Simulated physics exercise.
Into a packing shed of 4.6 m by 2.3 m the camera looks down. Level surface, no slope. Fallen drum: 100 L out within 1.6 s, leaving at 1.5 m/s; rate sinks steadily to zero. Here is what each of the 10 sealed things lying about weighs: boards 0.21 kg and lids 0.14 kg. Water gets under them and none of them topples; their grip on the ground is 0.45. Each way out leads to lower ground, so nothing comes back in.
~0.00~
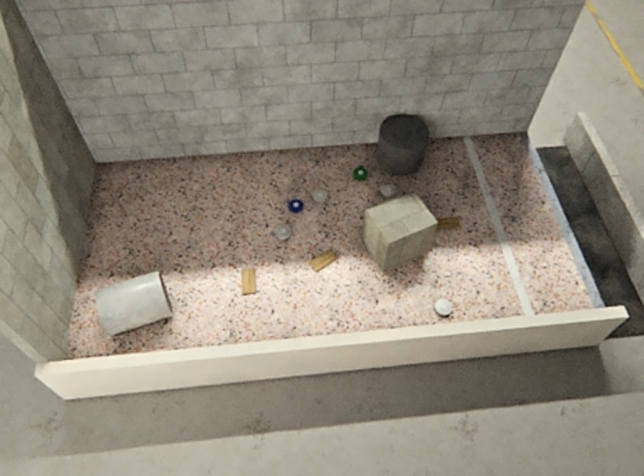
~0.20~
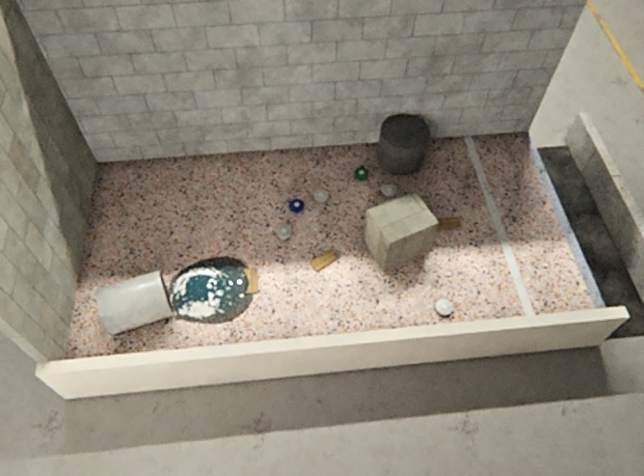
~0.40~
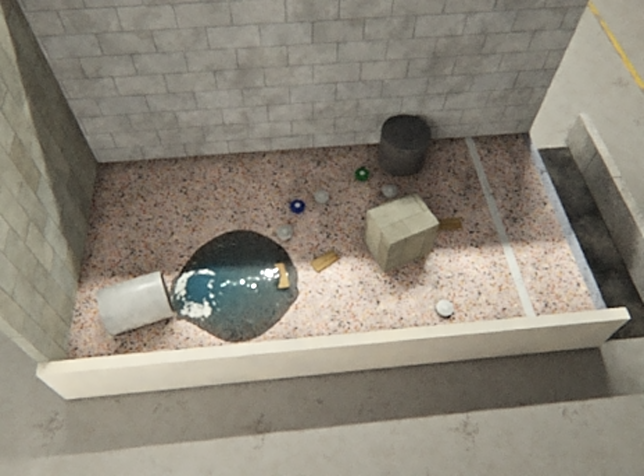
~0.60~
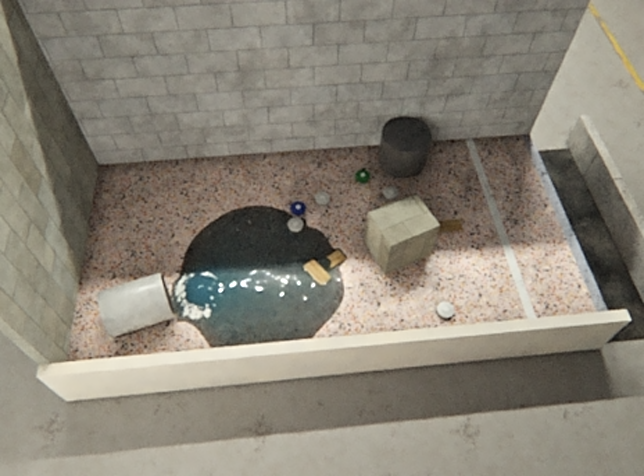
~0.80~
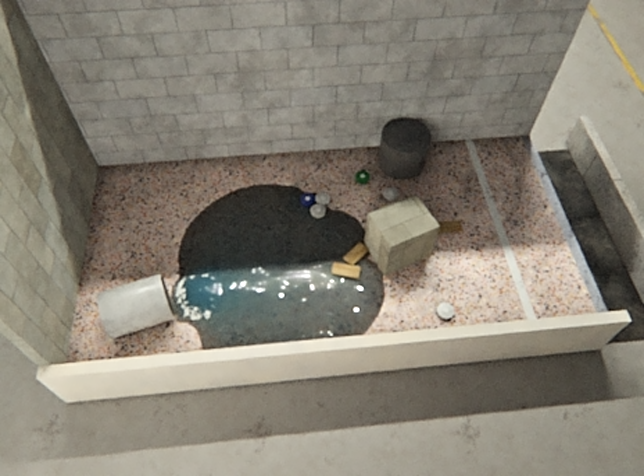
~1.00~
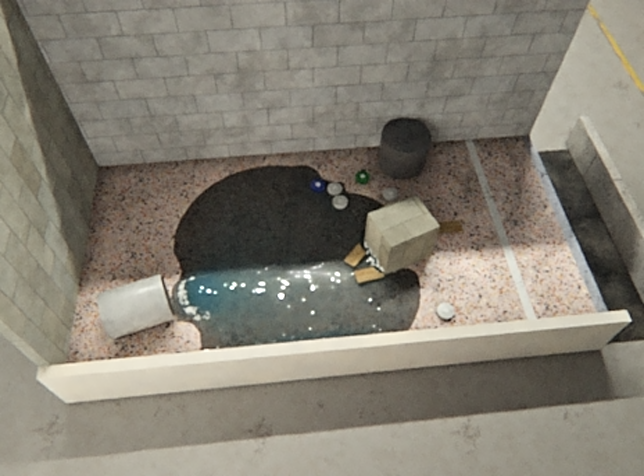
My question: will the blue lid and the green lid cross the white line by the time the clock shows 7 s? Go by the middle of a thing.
The blue lid comes up short; the green lid comes up short.
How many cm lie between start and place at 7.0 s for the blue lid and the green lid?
I'd estimate about 20 and 140 cm, in that order.
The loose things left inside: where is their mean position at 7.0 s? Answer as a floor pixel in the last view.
I'd put it around (387, 251).
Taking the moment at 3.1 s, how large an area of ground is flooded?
Roughly 5.5 m2.
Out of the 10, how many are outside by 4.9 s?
I count 4 of them.
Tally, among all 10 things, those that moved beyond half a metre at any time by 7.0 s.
Counting them up, I find 10.
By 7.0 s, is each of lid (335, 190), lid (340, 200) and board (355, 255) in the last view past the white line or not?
Taking them as listed, the first one failed, the second succeeded and the third succeeded.
After 1.4 s the blue lid is near (343, 153), 0.9 m from its start, afloat; the green lid is near (373, 169), 0.2 m from its start, aground; 0 of 10 are over the mark; 5 afloat.
After 3.1 s the blue lid is near (333, 156), 0.8 m from its start, afloat; the green lid is near (359, 188), 0.2 m from its start, afloat; 4 of 10 are over the mark; 4 afloat.
After 4.9 s the blue lid is near (302, 183), 0.3 m from its start, afloat; the green lid is near (343, 237), 0.8 m from its start, afloat; 5 of 10 are over the mark; 6 afloat.
After 7.0 s the blue lid is near (282, 203), 0.2 m from its start, aground; the green lid is near (331, 292), 1.4 m from its start, aground; 5 of 10 are over the mark; 0 afloat.
